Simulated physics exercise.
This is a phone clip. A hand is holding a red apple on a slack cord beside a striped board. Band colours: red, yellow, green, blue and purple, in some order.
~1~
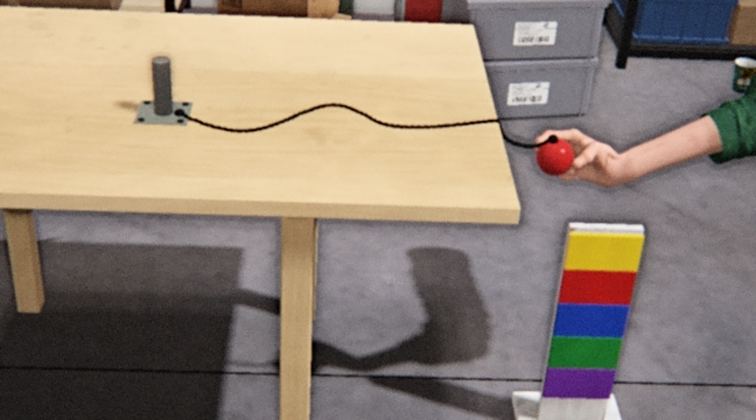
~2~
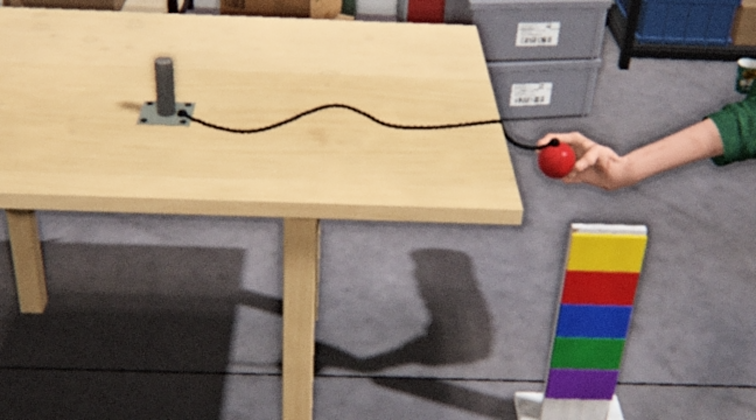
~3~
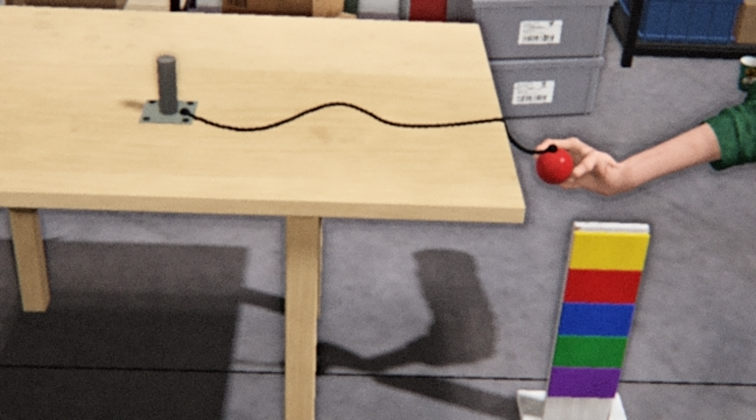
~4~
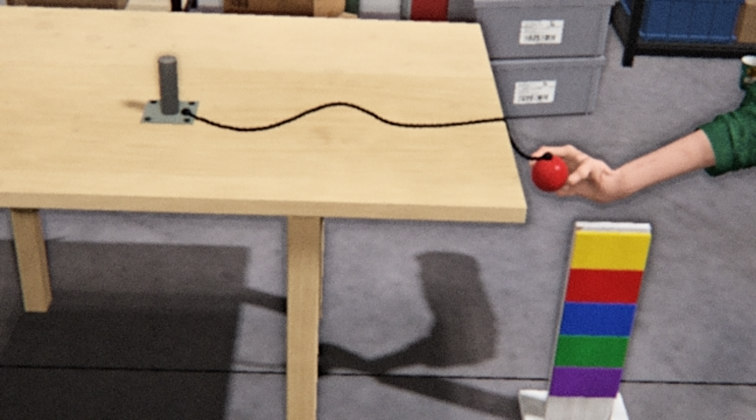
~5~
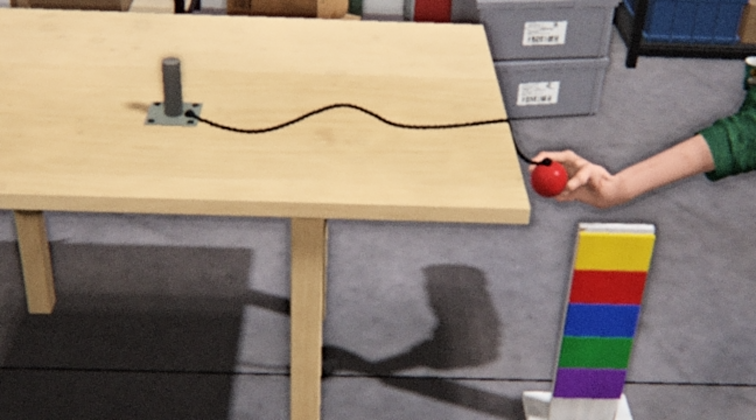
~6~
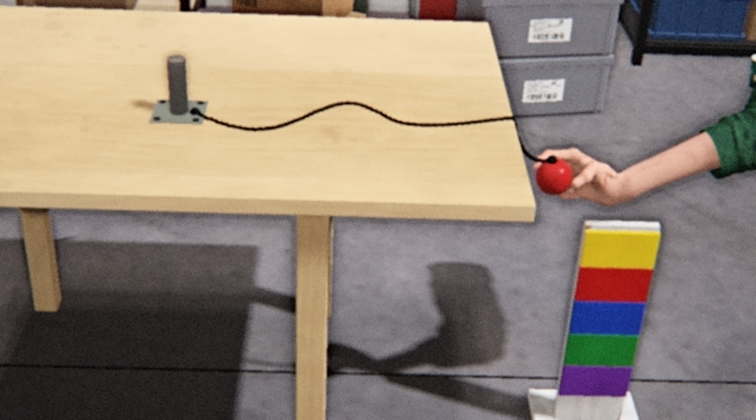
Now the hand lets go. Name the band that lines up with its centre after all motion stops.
Yellow.
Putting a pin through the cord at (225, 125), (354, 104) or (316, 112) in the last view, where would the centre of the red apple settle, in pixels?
Result per try (px, approx.): (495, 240); (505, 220); (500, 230).
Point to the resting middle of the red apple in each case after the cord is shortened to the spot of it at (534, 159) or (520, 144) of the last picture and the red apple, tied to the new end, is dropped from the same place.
It ends up at (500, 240) the first time and at (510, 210) the second.
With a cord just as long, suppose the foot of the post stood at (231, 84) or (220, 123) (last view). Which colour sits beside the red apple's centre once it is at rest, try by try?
In turn, red and then red.
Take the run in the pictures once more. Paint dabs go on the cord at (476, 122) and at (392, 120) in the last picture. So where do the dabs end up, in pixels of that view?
(513, 132) for the first, (439, 116) for the second.
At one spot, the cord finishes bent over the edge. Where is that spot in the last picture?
Look around (469, 123).
Soon after, apple near (530, 239); level with yellow.
After that, apple near (478, 242); level with yellow.
And then, apple near (487, 245); level with yellow.
In the end, apple near (494, 245); level with yellow. At yellow.
